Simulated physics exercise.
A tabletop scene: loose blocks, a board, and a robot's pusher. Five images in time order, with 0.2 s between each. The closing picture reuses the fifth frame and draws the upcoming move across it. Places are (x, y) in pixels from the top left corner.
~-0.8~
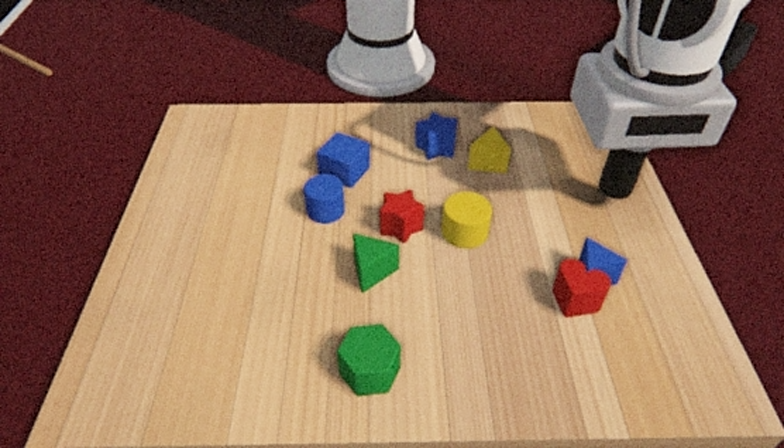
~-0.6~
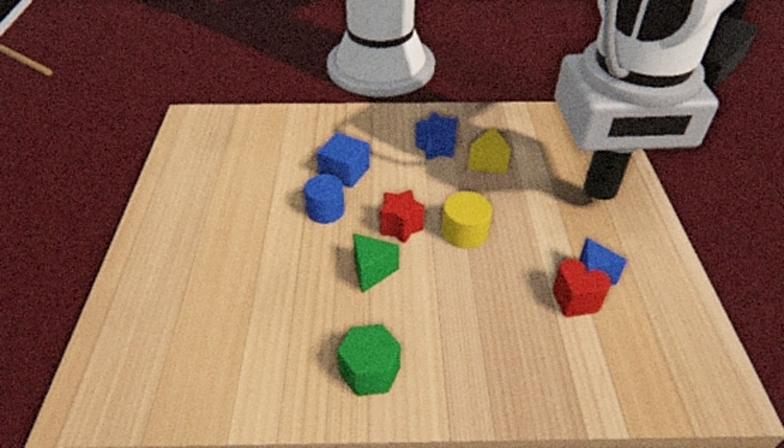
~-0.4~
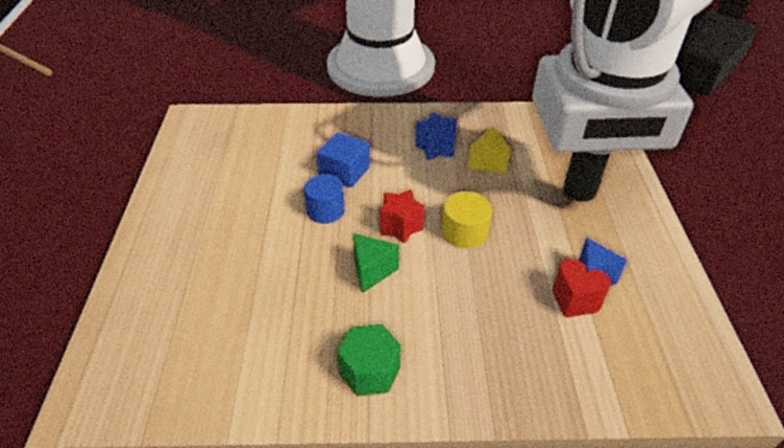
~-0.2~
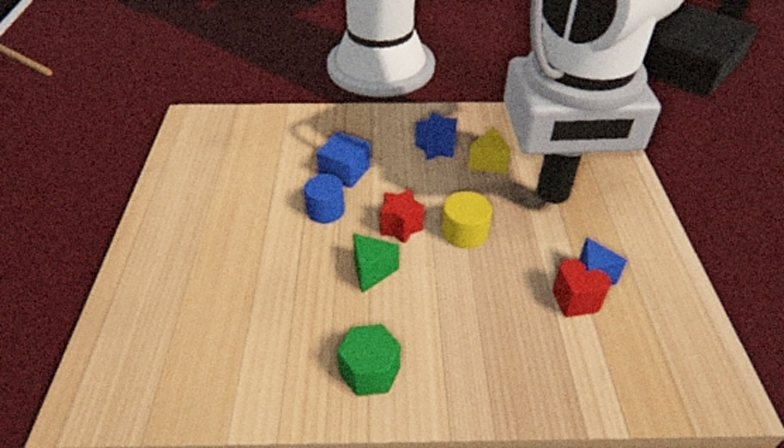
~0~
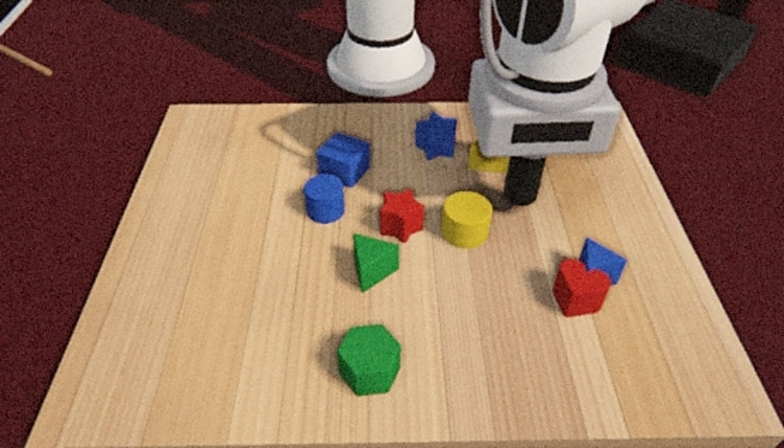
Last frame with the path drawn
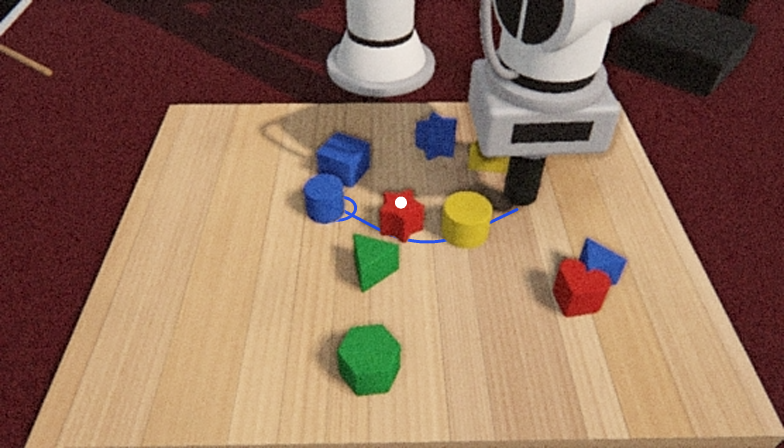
At the start, a robot arm's dark pusher stands near the right side of a wooden board scattered with red, blue, green and yellow blocks. The arm slides steadily left, passing in front of the yellow block near the back, to just beside the yellow cylinder, while the blocks stay still.
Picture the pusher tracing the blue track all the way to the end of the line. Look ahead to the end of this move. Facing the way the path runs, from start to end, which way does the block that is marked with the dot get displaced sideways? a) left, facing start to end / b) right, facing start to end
Choice b: Right, facing start to end.
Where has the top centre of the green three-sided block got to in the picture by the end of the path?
The green three-sided block ends near (346, 266).
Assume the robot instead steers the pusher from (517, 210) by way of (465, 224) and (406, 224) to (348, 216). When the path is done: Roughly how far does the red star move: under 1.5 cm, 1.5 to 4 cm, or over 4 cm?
Displaced more than 4 cm.
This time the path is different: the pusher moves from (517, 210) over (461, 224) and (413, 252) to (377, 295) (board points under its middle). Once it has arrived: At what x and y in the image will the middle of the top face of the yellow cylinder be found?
When the path ends, it will be at (390, 308).
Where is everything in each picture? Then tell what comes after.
In the first picture, lower end of the pusher at (615, 189), tops of blocks, blue cylinder at (323, 186), blue square piece at (343, 147), green three-sided block at (371, 248), red star at (401, 203), yellow cylinder at (468, 207).
In the second picture, pusher at (600, 190), blocks as before.
In the third picture, pusher at (579, 192), blocks as before.
In the fourth picture, pusher at (553, 194), blocks as before.
In the fifth picture, pusher at (520, 196), blue cylinder at (323, 186), blue square piece at (343, 147), green three-sided block at (371, 248), red star at (401, 203), yellow cylinder at (468, 207).
The drawn path runs from (517, 210) via (462, 235) and (395, 236), ending at (339, 208); the dot is on the red star.
What follows on the original path. One third of the way, pusher at (464, 222); red star at (397, 202); yellow cylinder at (427, 223).
Two thirds of the way, pusher at (395, 223); green three-sided block at (346, 266), turned 35° clockwise; red star at (367, 192), turned 50° clockwise; yellow cylinder at (373, 238).
At the end, pusher at (338, 195); blue cylinder at (298, 174); blue square piece at (342, 138); green three-sided block at (346, 266), turned 35° clockwise; red star at (333, 163), turned 110° clockwise; yellow cylinder at (371, 238).
